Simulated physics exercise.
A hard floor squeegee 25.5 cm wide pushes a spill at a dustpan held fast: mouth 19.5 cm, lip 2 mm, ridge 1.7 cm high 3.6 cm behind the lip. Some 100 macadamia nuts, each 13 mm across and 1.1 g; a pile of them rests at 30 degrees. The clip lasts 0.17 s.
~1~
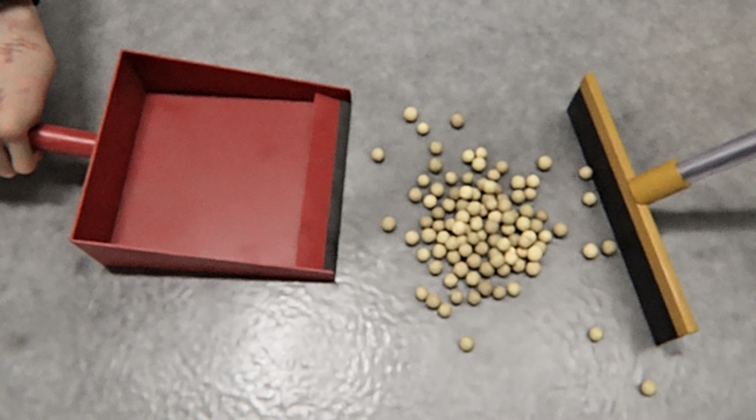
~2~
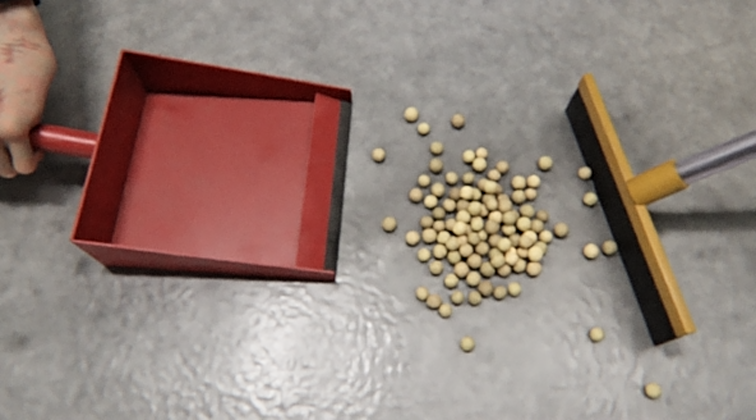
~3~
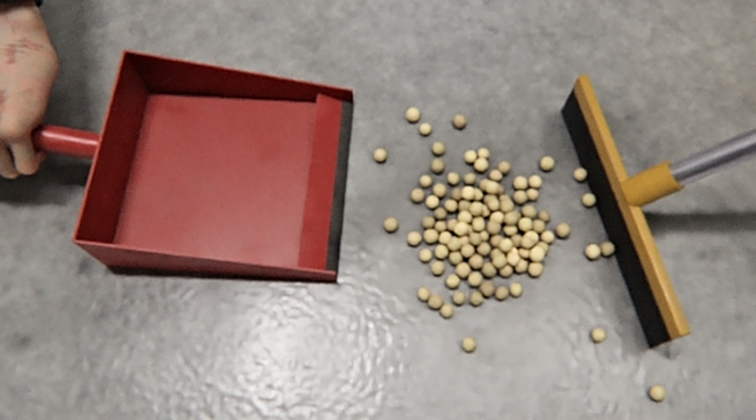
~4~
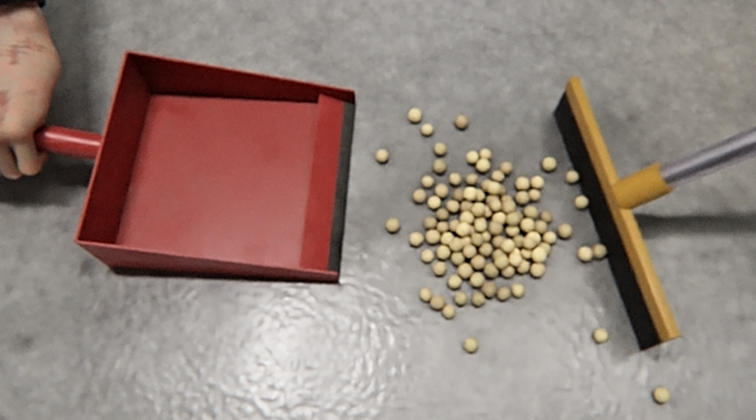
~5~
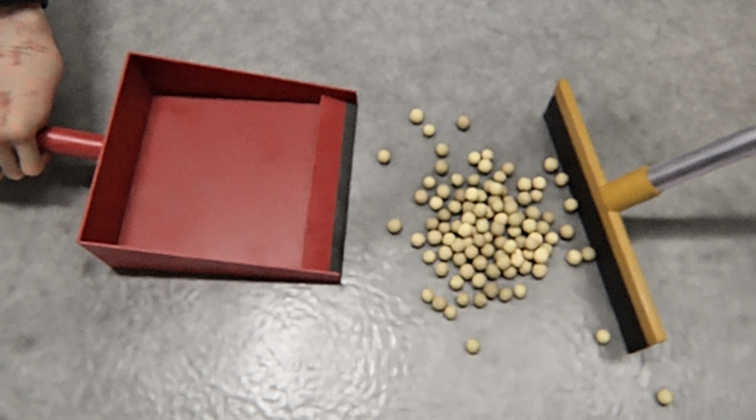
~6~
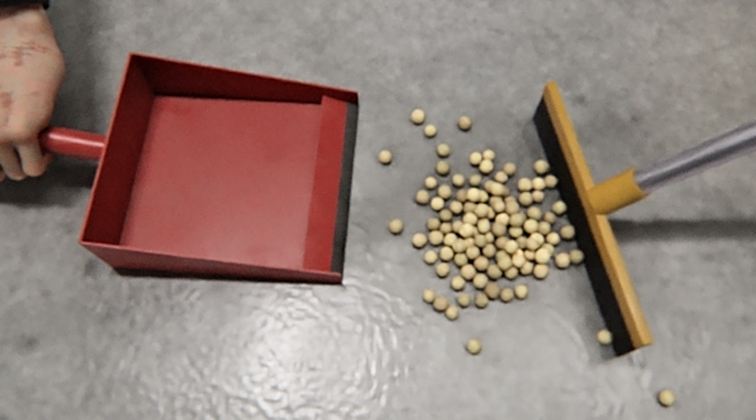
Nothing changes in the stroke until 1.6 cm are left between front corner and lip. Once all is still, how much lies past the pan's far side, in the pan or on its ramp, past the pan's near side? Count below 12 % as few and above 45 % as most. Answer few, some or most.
Far side: Few, pan: Some, near side: Some.
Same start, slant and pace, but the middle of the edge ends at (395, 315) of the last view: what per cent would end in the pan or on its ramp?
Some 15 per cent.
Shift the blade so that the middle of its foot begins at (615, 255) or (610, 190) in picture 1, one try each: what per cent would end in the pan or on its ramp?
Some 15 and 10 per cent.
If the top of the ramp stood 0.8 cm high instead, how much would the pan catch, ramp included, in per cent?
Then about 20 per cent.
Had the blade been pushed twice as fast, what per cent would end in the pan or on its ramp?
Then about 20 per cent.
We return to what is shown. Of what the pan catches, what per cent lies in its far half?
Some 20 per cent.
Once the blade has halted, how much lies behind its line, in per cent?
About 5 per cent.
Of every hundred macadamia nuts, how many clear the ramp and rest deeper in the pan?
Roughly 0 per cent.
Then, 0.23 s after the last picture, middle of the blade 13 cm from the lip; 0 % over the lip, far side 0 %, near side 20 %.
Then, 0.38 s after the last picture, middle of the blade 8 cm from the lip; 0 % over the lip, far side 0 %, near side 30 %.
Then, 0.65 s after the last picture, middle of the blade 5 cm from the lip; 15 % over the lip, far side 0 %, near side 40 %.
In the end, far side 0 %, pan 15 %, near side 40 %, in front of the lip or behind the blade 45 %.
